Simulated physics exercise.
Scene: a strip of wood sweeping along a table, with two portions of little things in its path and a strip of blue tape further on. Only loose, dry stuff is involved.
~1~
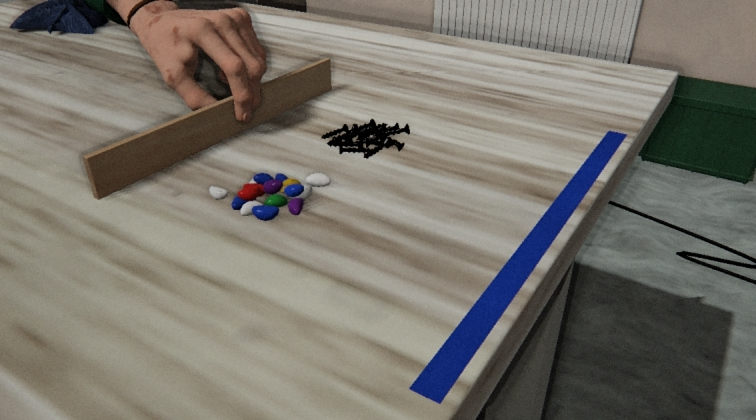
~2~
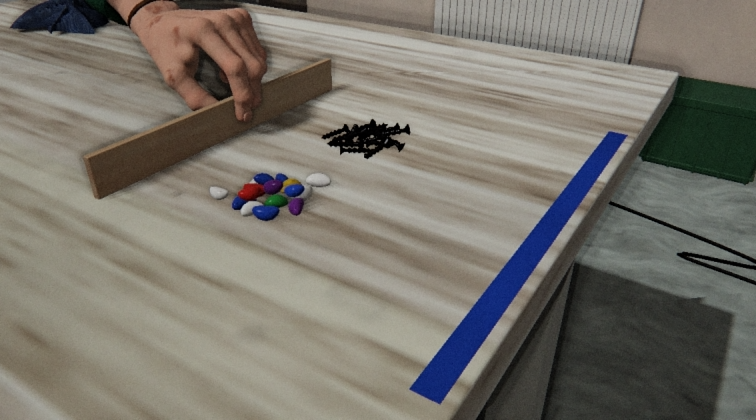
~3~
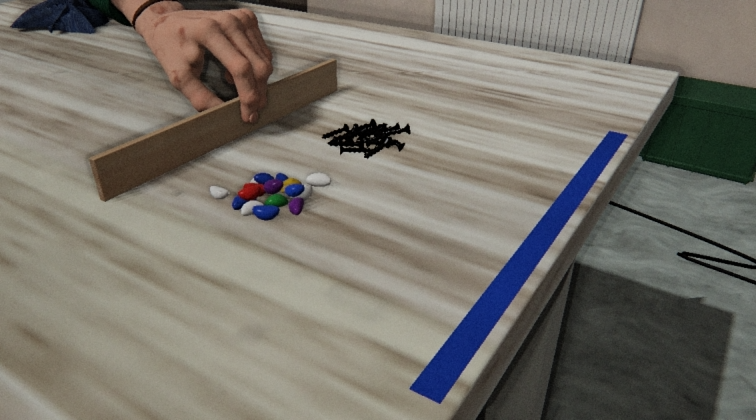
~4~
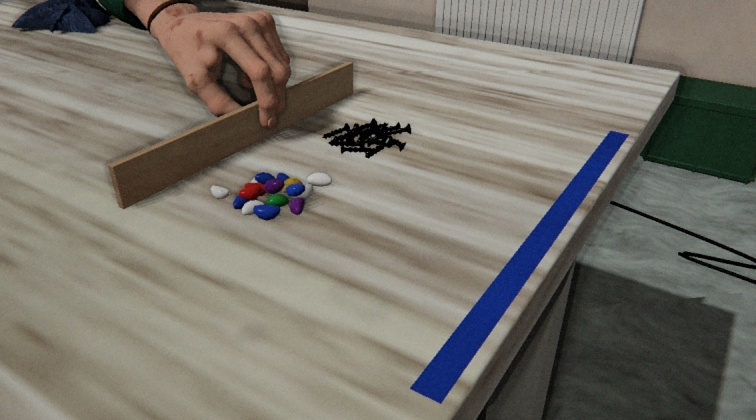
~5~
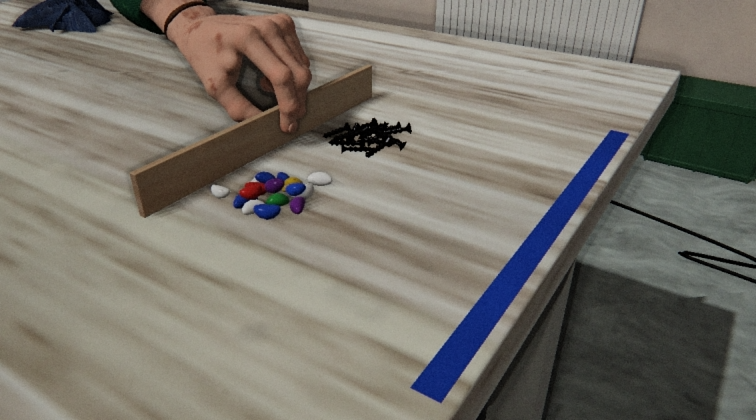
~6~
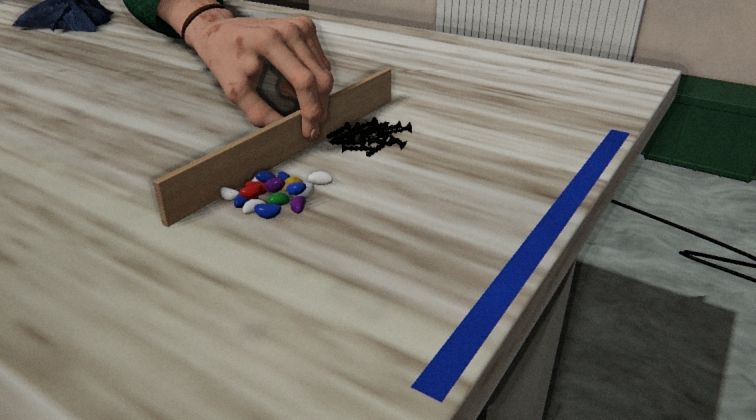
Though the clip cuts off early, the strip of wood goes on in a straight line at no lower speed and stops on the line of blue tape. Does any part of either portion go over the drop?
Front portion: Yes, some goes over. Back portion: Yes, some goes over.
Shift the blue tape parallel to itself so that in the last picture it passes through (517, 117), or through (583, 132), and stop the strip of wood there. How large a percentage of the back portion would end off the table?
Lab note - share off: About 0% and about 10%.
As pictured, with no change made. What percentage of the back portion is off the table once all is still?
My estimate is close to 100 per cent of the pieces.
Then, 0.63 s on from there, strip of wood still moving, near (422, 146); front portion all on the table, its front near (412, 244); back portion all on the table, its front near (496, 171).
Then, 1.28 s on from there, strip of wood stopped at the blue tape; front portion near two thirds over the edge; back portion the bulk over the edge.
Then, 1.56 s on from there, strip of wood stopped at the blue tape; front portion the whole lot over the edge; back portion the whole lot over the edge.
In the end, strip of wood stopped at the blue tape; front portion the whole lot over the edge; back portion the whole lot over the edge.
